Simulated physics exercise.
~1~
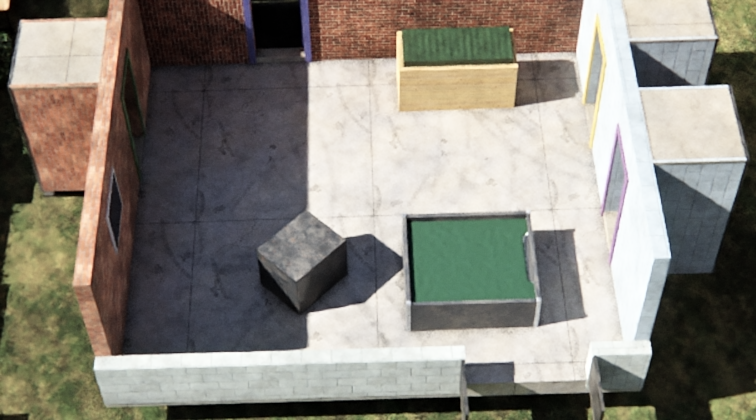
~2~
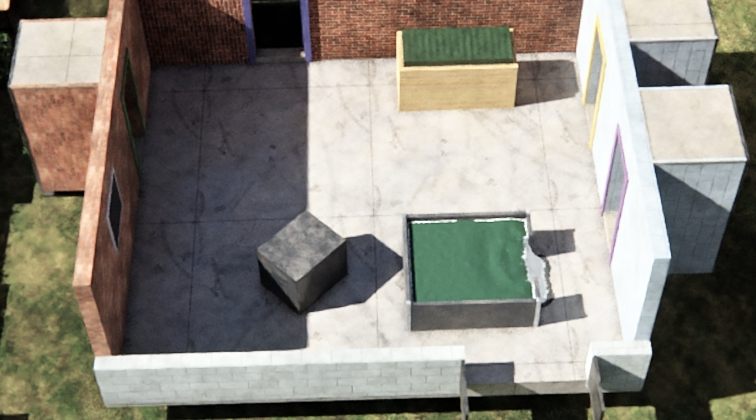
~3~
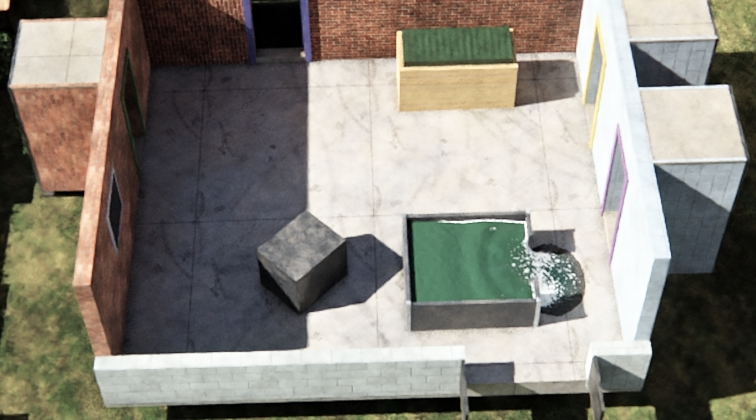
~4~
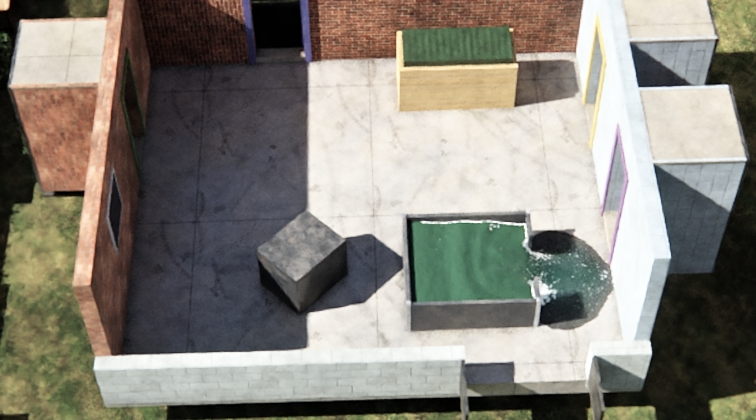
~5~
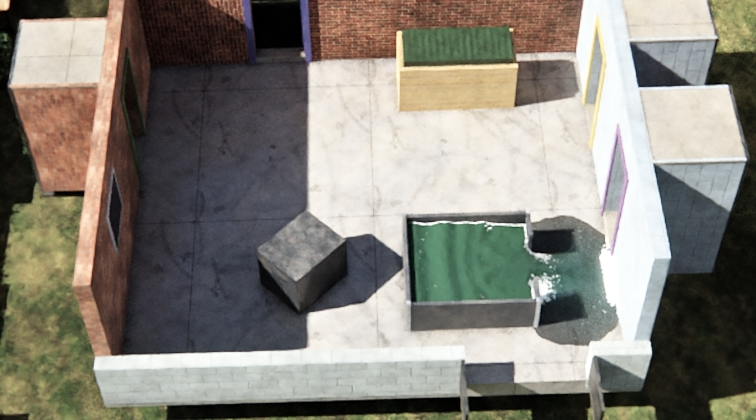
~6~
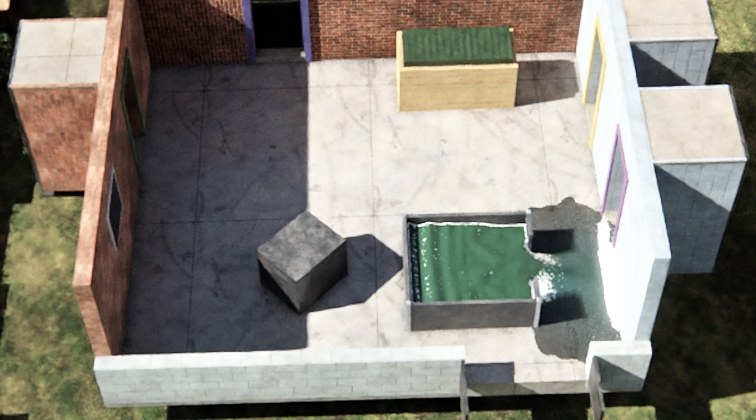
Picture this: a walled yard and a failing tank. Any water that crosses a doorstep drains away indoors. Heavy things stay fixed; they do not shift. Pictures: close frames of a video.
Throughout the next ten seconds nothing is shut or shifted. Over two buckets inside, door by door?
Door by door: The green door not over; the blue door not over; the yellow door not over; the purple door over.
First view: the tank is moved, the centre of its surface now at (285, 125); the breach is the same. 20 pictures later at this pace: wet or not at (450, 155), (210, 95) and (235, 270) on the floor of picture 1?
The first spot ends up sodden, the second left untouched and the third left untouched.
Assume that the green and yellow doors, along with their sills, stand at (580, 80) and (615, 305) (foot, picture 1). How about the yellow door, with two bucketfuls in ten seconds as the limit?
Result for yellow: It ends up above.
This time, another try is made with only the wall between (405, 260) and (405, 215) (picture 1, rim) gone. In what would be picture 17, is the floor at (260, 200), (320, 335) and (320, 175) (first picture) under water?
One by one: Waterlogged; waterlogged; waterlogged.
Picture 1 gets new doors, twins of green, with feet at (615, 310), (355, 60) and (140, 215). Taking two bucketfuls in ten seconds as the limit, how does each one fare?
The three doors, in turn: Is beyond it, is short of it, is short of it.
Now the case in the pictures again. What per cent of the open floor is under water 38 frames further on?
Some 55 in a hundred.
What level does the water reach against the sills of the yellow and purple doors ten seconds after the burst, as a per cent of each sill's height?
I'd say around 90 and 40 in a hundred.
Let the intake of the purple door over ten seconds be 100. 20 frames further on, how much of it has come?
Some 90 per cent.
A moment on, water covers 10 % of the floor; the green door not reached, the blue door not reached, the yellow door not reached, the purple door over two buckets in.
Next, water covers 20 % of the floor; the green door not reached, the blue door not reached, the yellow door wet at the sill, nothing in, the purple door over two buckets in.
Then, water covers 30 % of the floor; the green door not reached, the blue door not reached, the yellow door wet at the sill, nothing in, the purple door far over two buckets in.
Later, water covers 55 % of the floor; the green door not reached, the blue door wet at the sill, nothing in, the yellow door wet at the sill, nothing in, the purple door far over two buckets in.
In the end, water covers 80 % of the floor; the green door wet at the sill, nothing in, the blue door wet at the sill, nothing in, the yellow door under two buckets in, the purple door far over two buckets in.
